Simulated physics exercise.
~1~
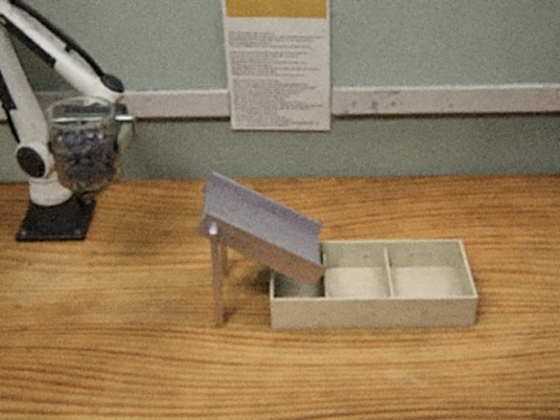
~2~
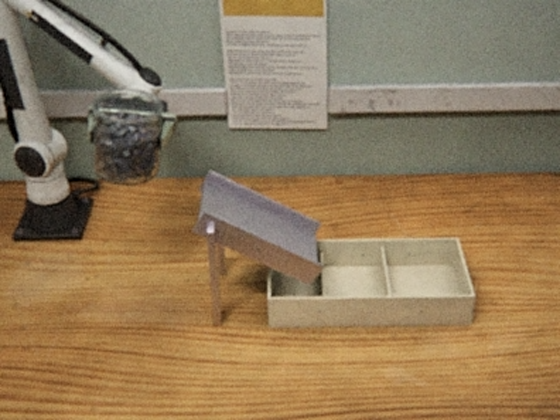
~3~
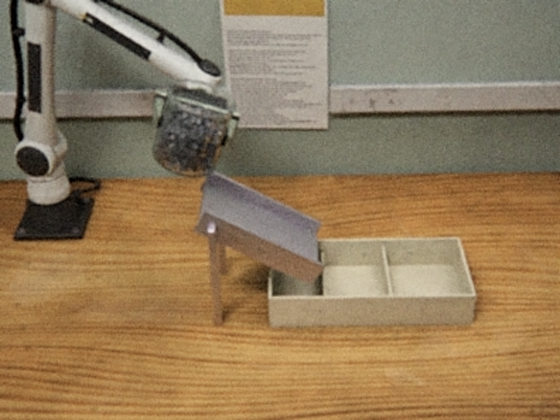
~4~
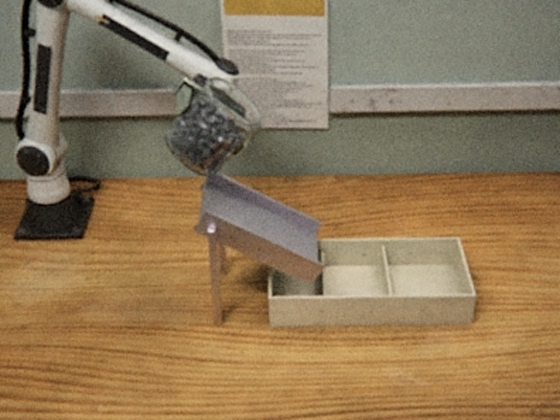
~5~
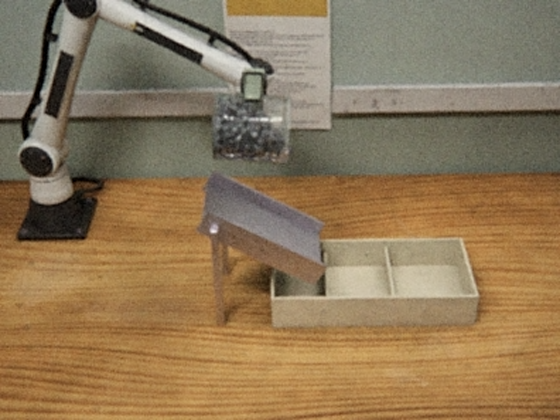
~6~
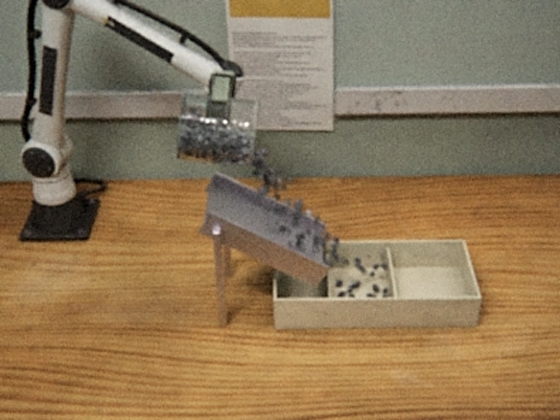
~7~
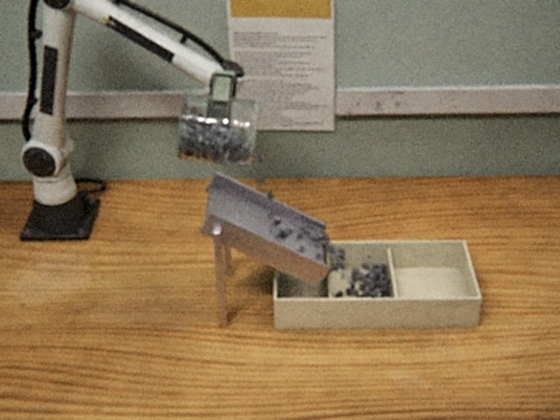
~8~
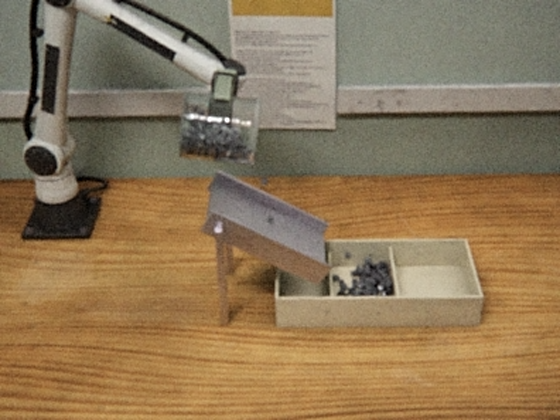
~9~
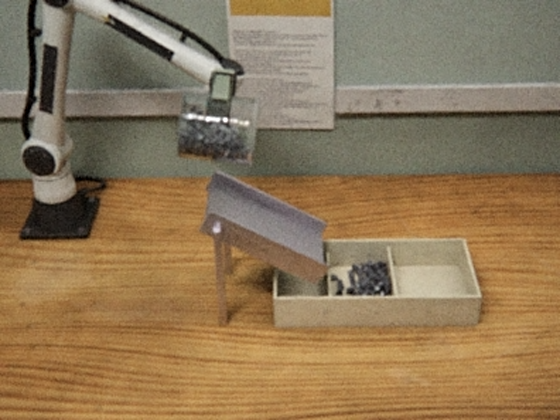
A robot arm tips a clear beaker, sending dark pebbles down a chute into the tray's middle section.
